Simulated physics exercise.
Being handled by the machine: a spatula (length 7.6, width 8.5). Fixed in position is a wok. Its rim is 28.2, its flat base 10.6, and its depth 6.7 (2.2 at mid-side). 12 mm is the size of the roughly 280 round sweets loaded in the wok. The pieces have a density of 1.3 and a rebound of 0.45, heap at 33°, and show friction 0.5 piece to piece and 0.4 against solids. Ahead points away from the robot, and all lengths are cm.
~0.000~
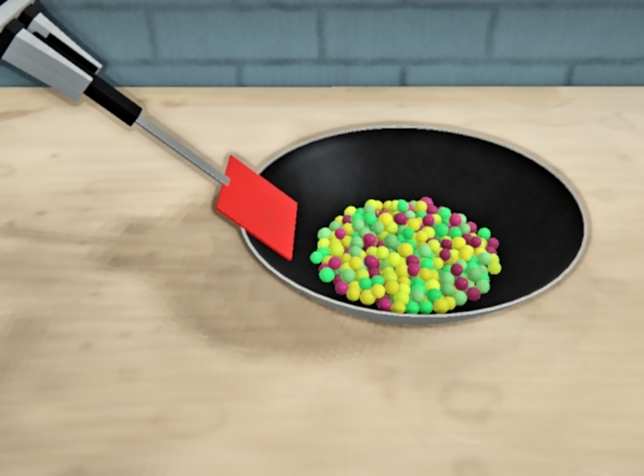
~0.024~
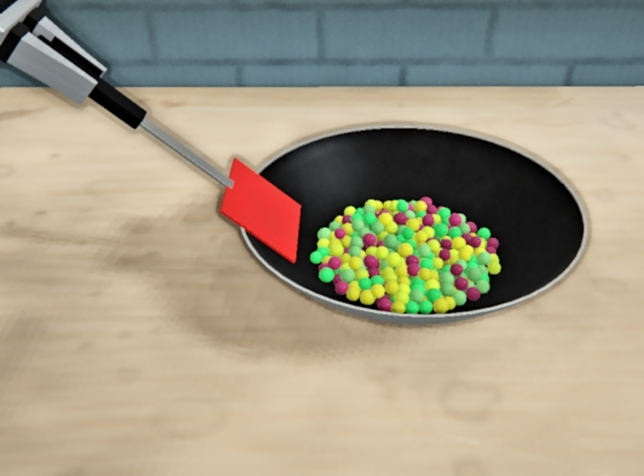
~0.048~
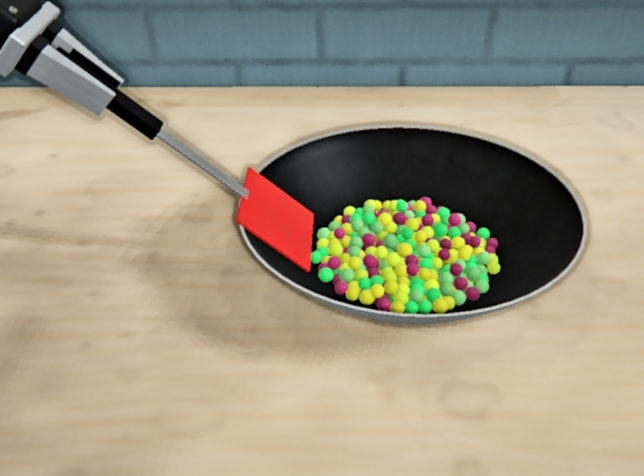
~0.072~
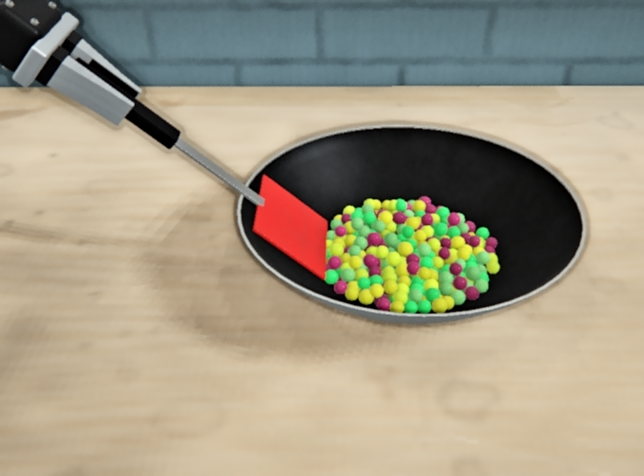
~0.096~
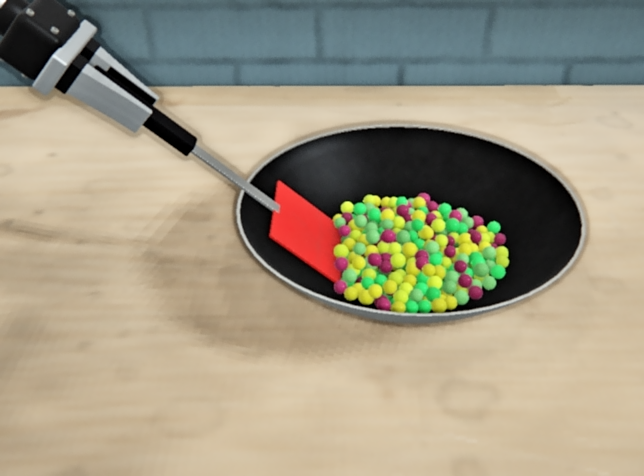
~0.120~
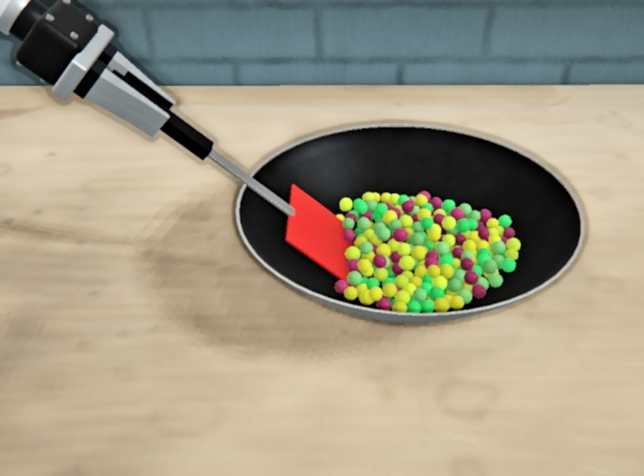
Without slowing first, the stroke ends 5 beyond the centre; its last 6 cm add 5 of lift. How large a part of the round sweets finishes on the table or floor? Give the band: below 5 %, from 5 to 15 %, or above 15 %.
Below 5 %.
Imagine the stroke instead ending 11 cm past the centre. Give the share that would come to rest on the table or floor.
That would give close to 25 per cent.
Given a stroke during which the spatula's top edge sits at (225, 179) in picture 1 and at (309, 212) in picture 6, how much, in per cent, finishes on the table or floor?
About 0 per cent.
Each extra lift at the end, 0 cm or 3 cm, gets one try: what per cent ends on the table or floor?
I'd say close to 0 percent for the first and close to 0 percent for the second.
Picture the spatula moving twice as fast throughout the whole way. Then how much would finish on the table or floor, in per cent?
Roughly 10 in a hundred.
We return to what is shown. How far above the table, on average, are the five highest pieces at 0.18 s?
About 4 centimetres.
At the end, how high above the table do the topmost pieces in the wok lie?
Roughly 6.0 centimetres.
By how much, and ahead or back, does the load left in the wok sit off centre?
About 4.5 centimetres ahead.
After 0.18 s, sloping 42°, highest piece 4 above the table; 282 in the wok.
After 0.24 s, sloping 42°, highest piece 5 above the table; 282 in the wok.
After 0.47 s, sloping 42°, highest piece 6 above the table; 282 in the wok.
After 1.52 s, sloping 42°, highest piece 6 above the table; 282 in the wok.
In the end, 282 in the wok. That is 0 % on the table or floor.
